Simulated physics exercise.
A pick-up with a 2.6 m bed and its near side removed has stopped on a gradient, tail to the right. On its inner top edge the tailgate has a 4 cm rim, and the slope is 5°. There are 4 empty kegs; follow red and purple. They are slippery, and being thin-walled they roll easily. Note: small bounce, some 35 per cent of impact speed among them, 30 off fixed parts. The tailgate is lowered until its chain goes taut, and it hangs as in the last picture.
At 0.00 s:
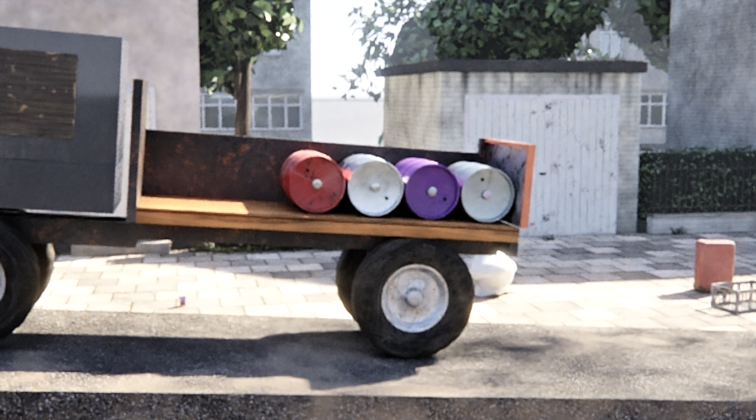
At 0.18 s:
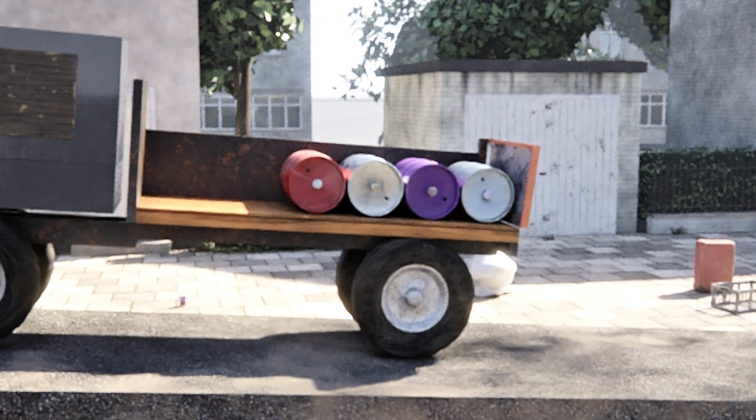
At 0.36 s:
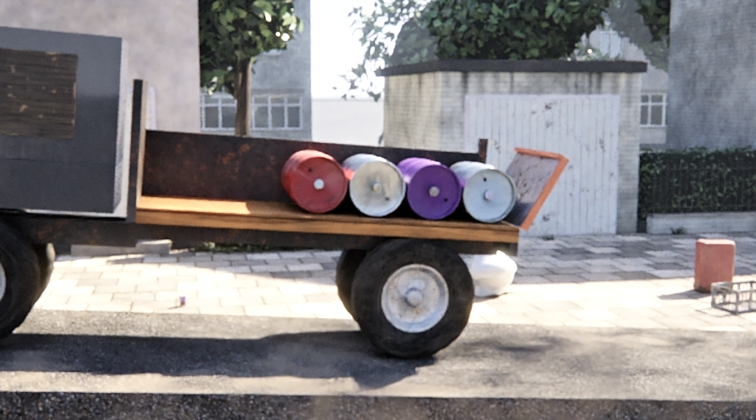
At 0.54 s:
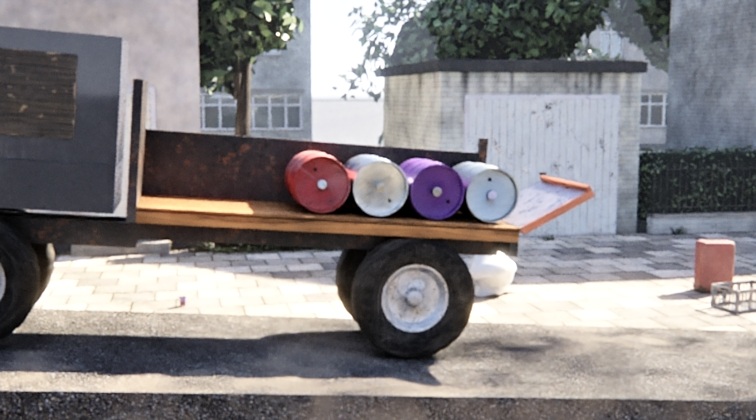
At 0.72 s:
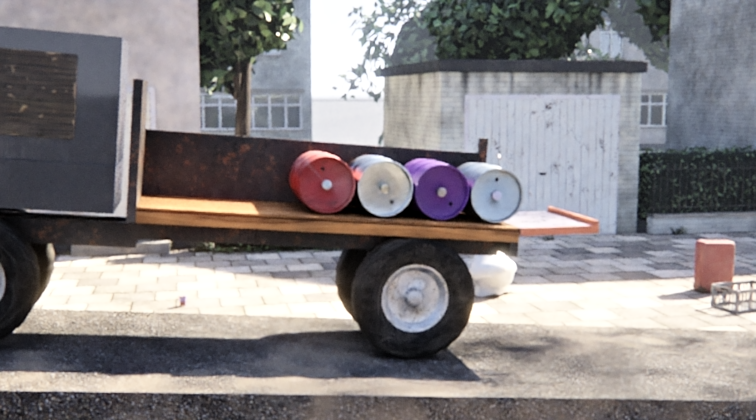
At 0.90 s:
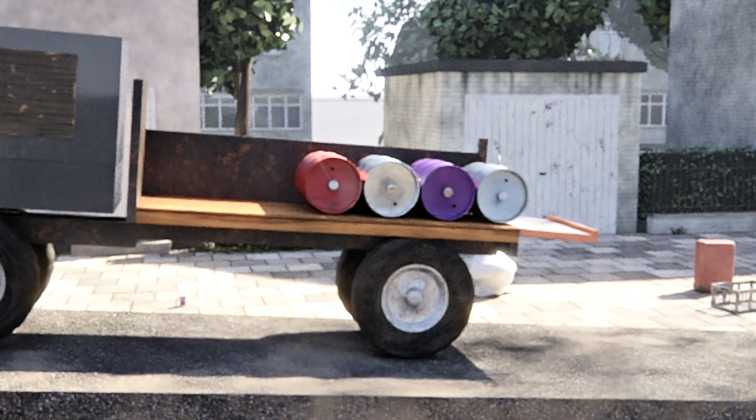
The tailgate swings down past level while the four kegs roll slightly to the right.
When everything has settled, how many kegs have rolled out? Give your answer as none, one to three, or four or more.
The answer comes to four or more.
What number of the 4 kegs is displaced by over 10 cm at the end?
The answer comes to 4.
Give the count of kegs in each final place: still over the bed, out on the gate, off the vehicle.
0, 0 and 4.
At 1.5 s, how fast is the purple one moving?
Its speed is roughly 0.5 m/s.
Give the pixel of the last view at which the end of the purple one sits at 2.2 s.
Roughly at (538, 199).
By 1.5 s, red is on the bed, 105 cm short of the hinge, rolling right; purple is on the bed, 25 cm short of the hinge, rolling right; 0 out so far.
By 2.2 s, red is on the bed, 65 cm short of the hinge, rolling right; purple is on the gate, 15 cm past the hinge, rolling right; 0 out so far.
By 3.1 s, red is on the gate, 5 cm past the hinge, rolling right; purple is dropping off the gate; 2 out so far.
By 4.0 s, red is dropping off the gate; purple is out on the ground; 4 out so far.
Finally (6.6 s), red is out on the ground; purple is off the vehicle; 4 out so far.
